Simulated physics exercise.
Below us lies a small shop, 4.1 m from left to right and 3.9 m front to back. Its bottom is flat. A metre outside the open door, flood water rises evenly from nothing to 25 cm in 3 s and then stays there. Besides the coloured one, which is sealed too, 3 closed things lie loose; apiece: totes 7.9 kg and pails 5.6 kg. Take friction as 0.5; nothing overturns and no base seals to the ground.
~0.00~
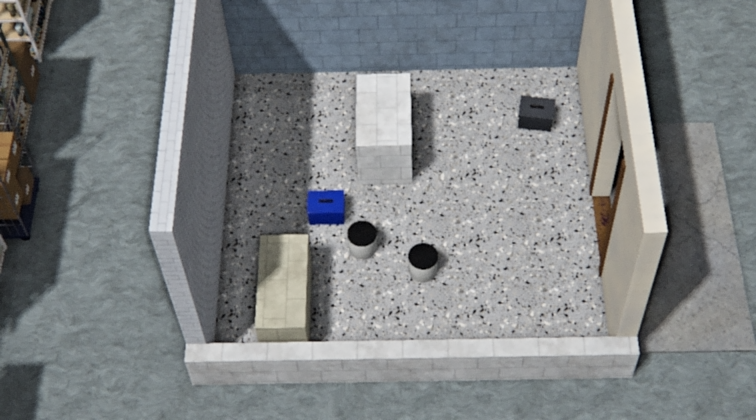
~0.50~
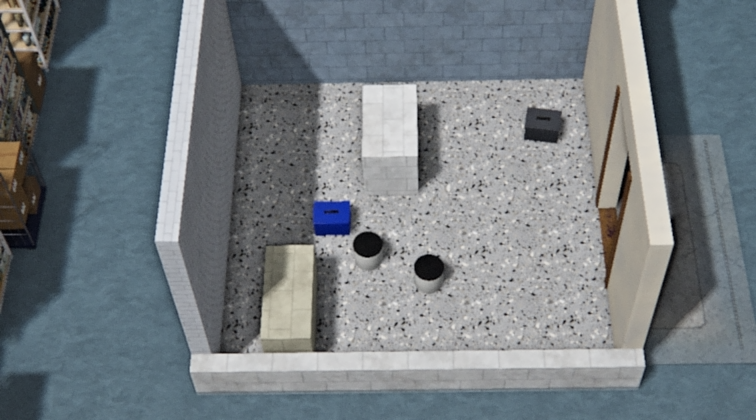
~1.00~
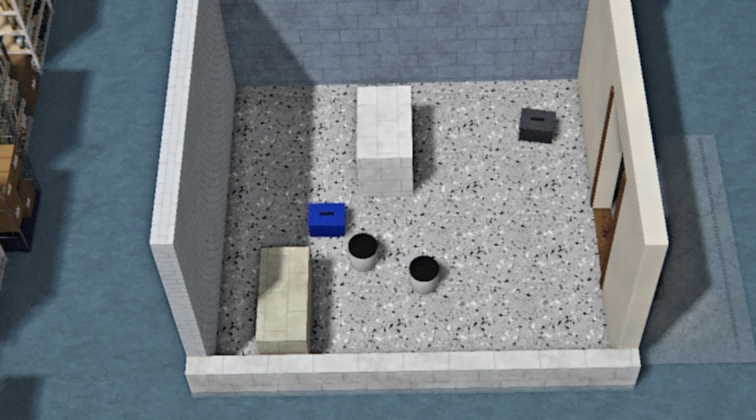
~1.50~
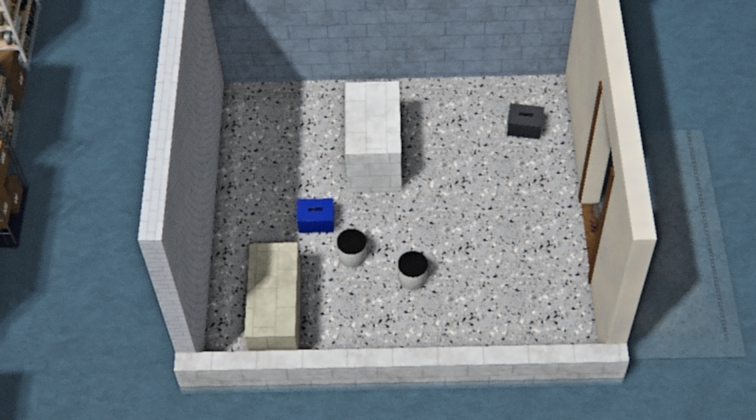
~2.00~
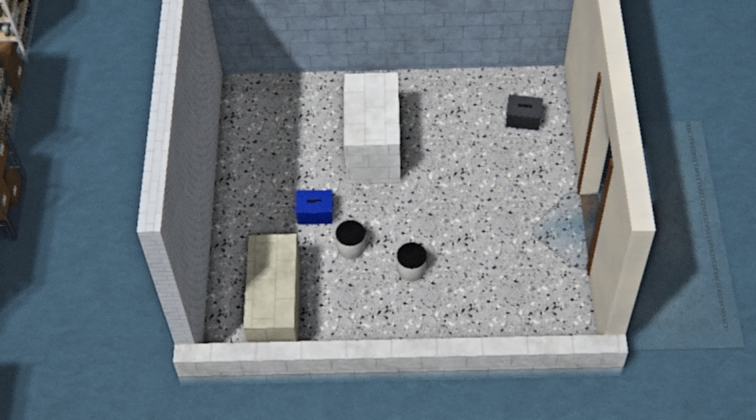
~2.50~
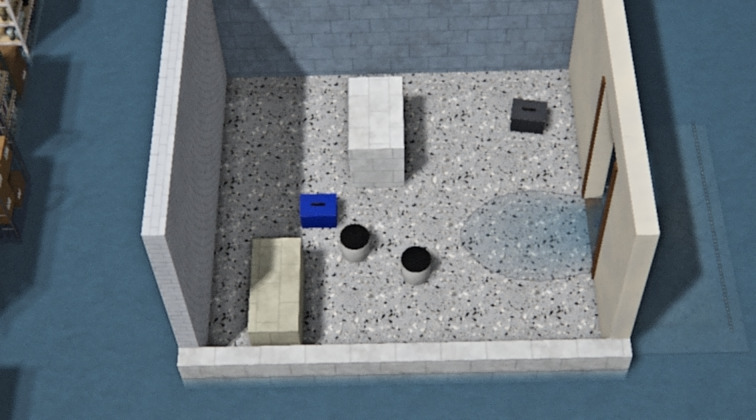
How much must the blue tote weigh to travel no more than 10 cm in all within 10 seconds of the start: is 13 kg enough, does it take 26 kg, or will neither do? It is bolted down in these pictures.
For it, only the higher weight holds it.
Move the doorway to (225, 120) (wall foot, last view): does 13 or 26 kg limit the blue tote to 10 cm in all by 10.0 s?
In that case only the larger load is enough.
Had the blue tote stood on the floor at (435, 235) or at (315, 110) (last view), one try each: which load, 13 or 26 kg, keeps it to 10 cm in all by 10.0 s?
In that order: It takes the larger; only the larger holds.
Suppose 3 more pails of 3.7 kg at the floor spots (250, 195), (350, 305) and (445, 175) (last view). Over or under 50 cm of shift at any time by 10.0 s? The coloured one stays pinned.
In that order: More, more, over.
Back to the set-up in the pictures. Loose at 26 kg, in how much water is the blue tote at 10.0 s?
About 10 cm.
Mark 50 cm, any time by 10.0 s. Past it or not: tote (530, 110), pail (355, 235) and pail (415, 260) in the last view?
In turn: Less, over, past it.
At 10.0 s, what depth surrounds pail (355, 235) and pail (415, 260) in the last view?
Roughly 9 and 14 cm.
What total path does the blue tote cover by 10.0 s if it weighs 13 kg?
About 80 cm.
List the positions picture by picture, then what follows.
In the first frame, the blue tote at (326, 202), on the bottom; water covers 0.0 m2; 0 of 4 have shifted.
In the second frame, the blue tote at (332, 212) rests on the ground; water covers 0.0 m2; 0 of 4 have shifted.
In the third frame, the blue tote at (327, 214), on the bottom; 0.0 m2 under water; 0 of 4 have shifted.
In the fourth frame, the blue tote at (315, 210), on the bottom; water covers 0.0 m2; 0 of 4 have shifted.
In the fifth frame, the blue tote at (314, 201) rests on the ground; water covers 0.3 m2; 0 of 4 have shifted.
In the sixth frame, the blue tote at (318, 205) rests on the ground; water covers 1.2 m2; 0 of 4 have shifted.
After 3.5 s the blue tote would be 0 cm from its start with 13 kg and 0 cm from its start with 26 kg; 0 cm of water round it then.
After 4.5 s the blue tote would be 1 cm from its start with 13 kg and 0 cm from its start with 26 kg; 5 cm of water round it then.
After 7.0 s the blue tote would be 13 cm from its start with 13 kg and 0 cm from its start with 26 kg; 7 cm of water round it then.
After 10.0 s the blue tote would be 70 cm from its start with 13 kg and 0 cm from its start with 26 kg; 10 cm of water round it then.
